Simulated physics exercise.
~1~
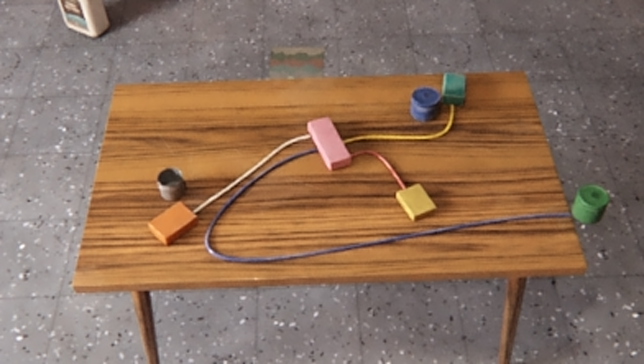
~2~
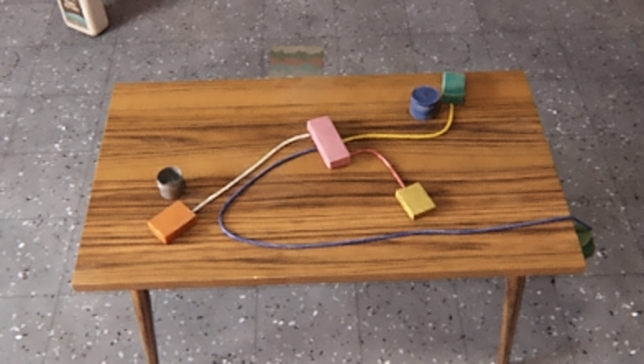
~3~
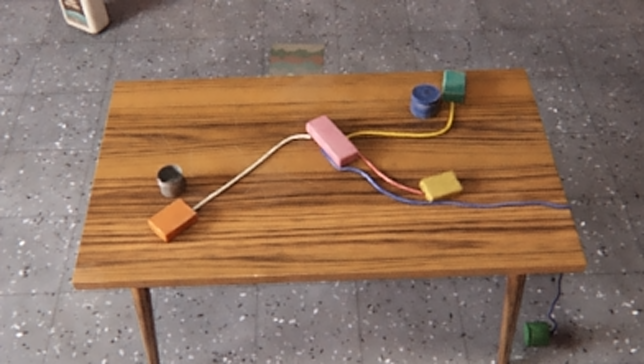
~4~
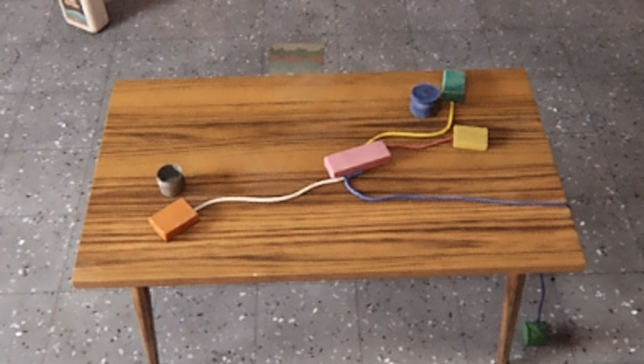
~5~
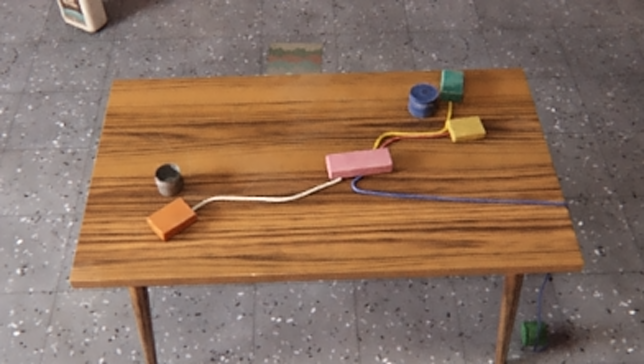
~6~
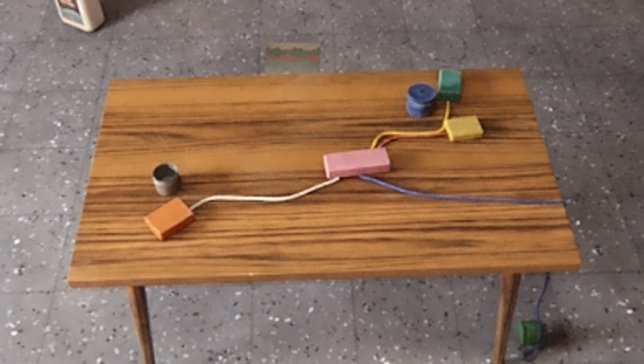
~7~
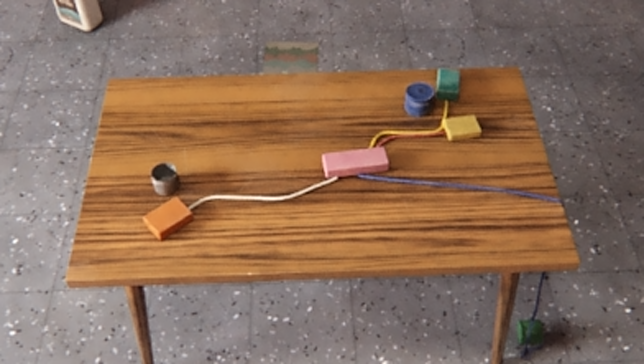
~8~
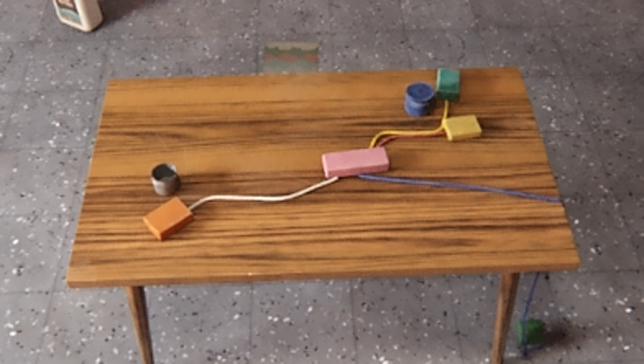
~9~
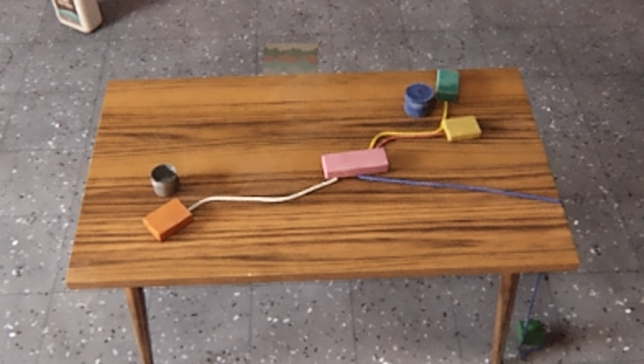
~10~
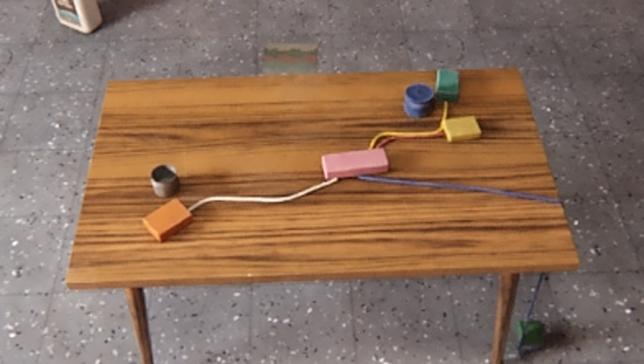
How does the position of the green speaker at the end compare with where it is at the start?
At the start the green speaker is at the right edge of the tabletop, and at the end it hangs below the tabletop beside the right front leg.
